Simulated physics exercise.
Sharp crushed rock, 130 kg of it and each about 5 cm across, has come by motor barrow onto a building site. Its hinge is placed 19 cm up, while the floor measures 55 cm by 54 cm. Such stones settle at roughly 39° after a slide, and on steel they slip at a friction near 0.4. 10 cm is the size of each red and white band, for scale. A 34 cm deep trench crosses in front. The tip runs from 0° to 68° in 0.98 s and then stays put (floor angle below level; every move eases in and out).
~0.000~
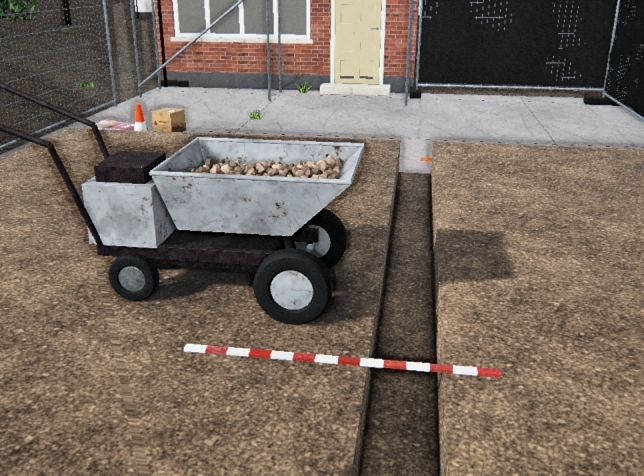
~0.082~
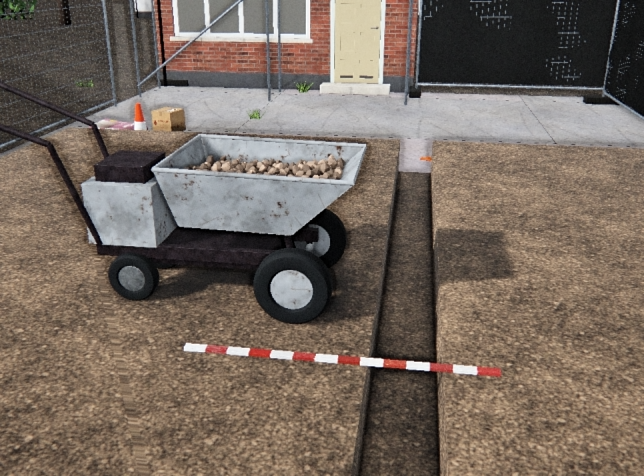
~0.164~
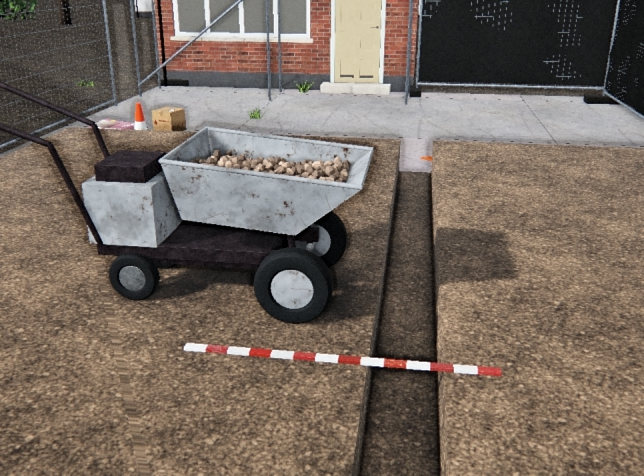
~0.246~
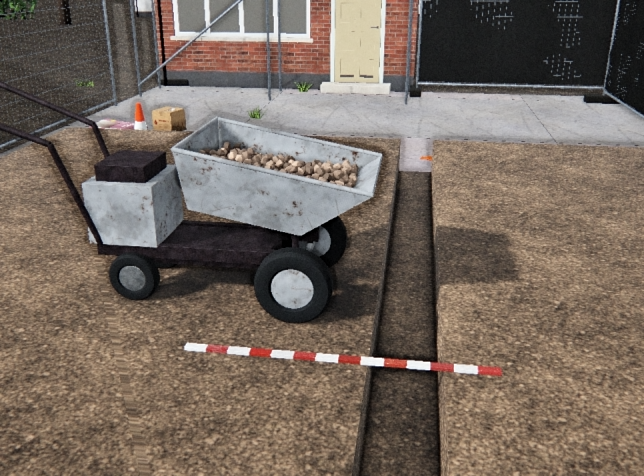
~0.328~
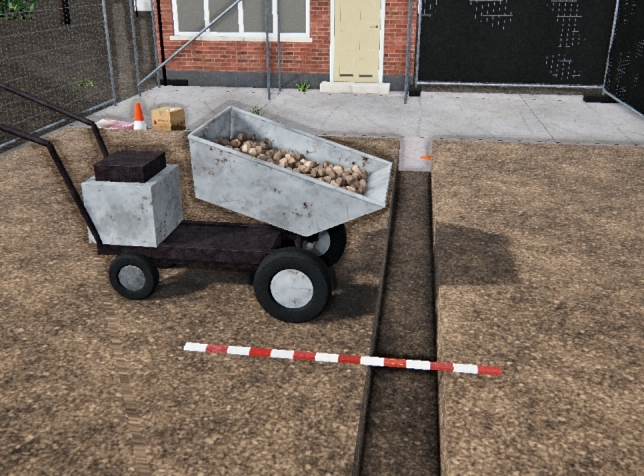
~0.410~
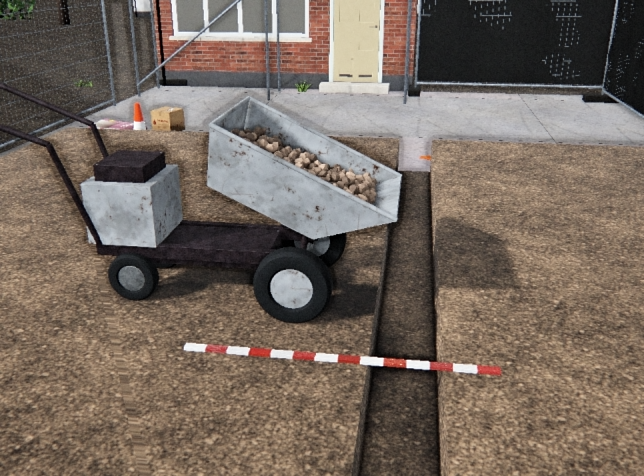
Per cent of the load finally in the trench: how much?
Approx. 49 %.
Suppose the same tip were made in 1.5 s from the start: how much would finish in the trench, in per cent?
Expected share: Around 60%.
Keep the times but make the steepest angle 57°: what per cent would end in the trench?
About 25%.
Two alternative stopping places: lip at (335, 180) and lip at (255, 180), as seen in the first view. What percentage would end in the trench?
About 70 per cent first, then about 55 per cent.
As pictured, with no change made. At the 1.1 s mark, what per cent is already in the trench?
Roughly 10 percent of the load.
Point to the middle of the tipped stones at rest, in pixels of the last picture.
I'd point somewhere around (436, 306).
After 0.7 s the floor is at 58°; 100 % in the skip; the foremost stones are at (412, 251).
After 1.1 s the floor is at 68°; 78 % in the skip, 8 % in the trench, 14 % past the trench; the foremost stones are at (478, 307).
After 1.4 s the floor is at 68°; 33 % in the skip, 20 % in the trench, 47 % past the trench; the foremost stones are at (580, 320).
After 3.4 s the floor is at 68°; 4 % in the skip, 49 % in the trench, 47 % past the trench; the foremost stones are at (617, 305).
